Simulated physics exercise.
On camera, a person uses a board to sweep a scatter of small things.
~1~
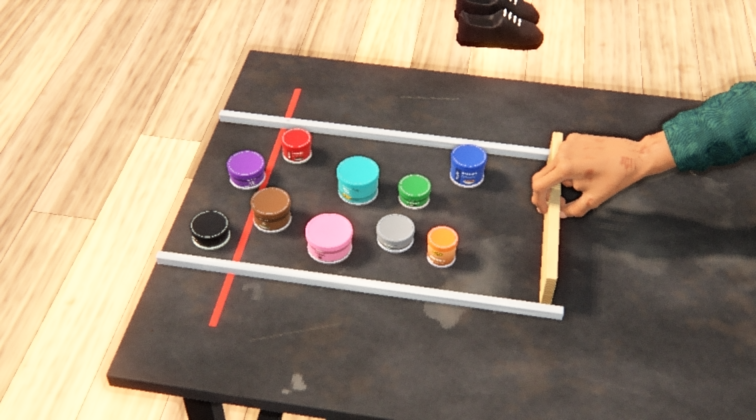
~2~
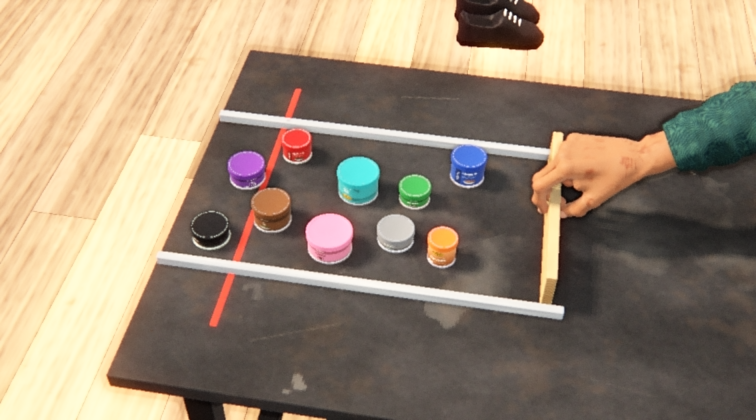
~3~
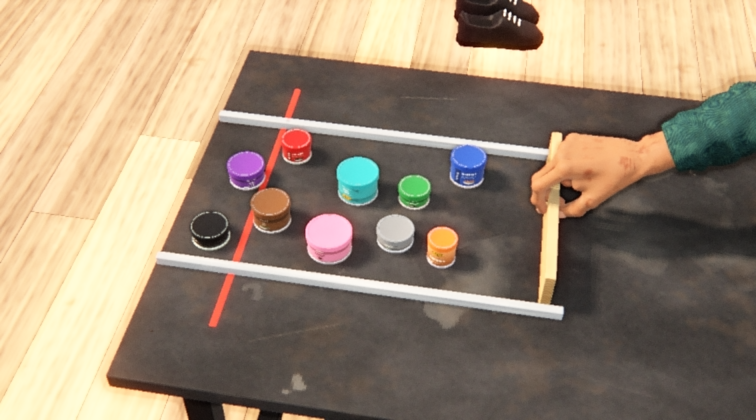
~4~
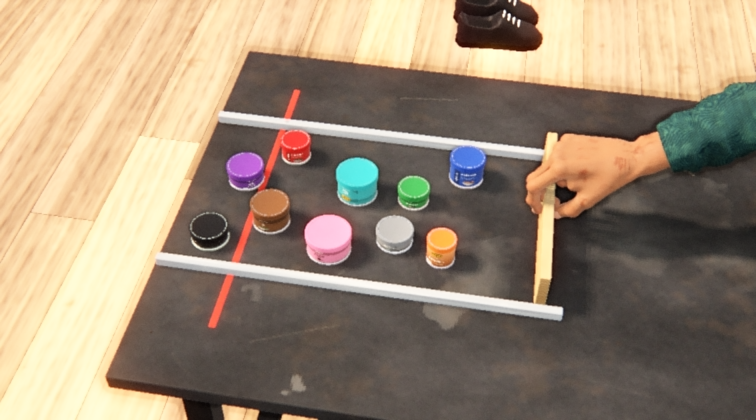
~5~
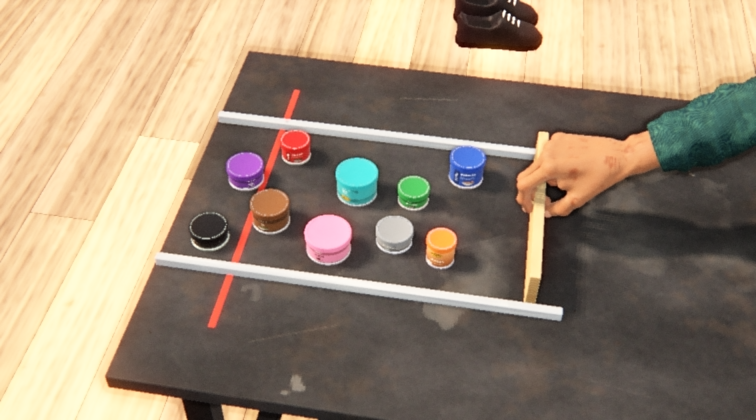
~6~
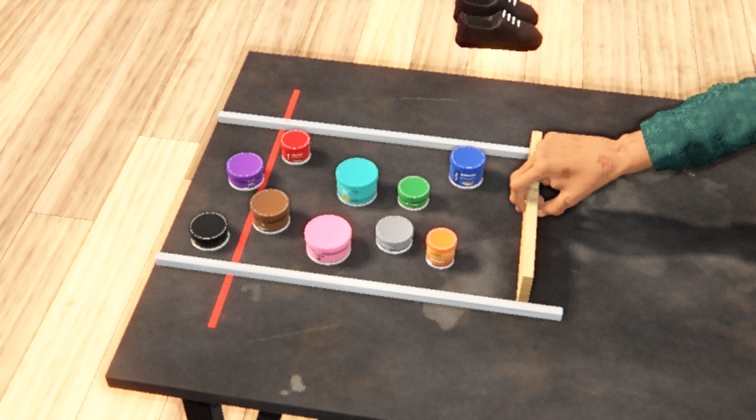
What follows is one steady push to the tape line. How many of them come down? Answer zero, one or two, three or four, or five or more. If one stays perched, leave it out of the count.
One or two.
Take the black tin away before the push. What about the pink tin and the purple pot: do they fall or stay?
So the pink tin is still there and the purple pot goes off the edge.
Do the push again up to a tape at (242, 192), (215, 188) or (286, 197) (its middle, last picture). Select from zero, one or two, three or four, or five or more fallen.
In order: 1 or 2, at least five, zero.
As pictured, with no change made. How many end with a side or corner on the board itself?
Counting them up gives 4.
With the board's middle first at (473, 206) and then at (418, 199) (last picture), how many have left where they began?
So far 1, and 4 at the second.
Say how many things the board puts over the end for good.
Count of fallen: 2.
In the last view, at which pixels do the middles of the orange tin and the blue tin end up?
Orange tin: (228, 228); blue tin: (257, 142).
Early on, none off yet; black tin at rest near (209, 232); purple pot at rest near (246, 172); brown tin at rest near (271, 212).
A while later, none off yet; black tin moving near (202, 231); purple pot travelled about its own width near (222, 169); brown tin travelled about its own width near (244, 205).
Finally, the number that fall off is one or two; lost, purple pot and black tin.
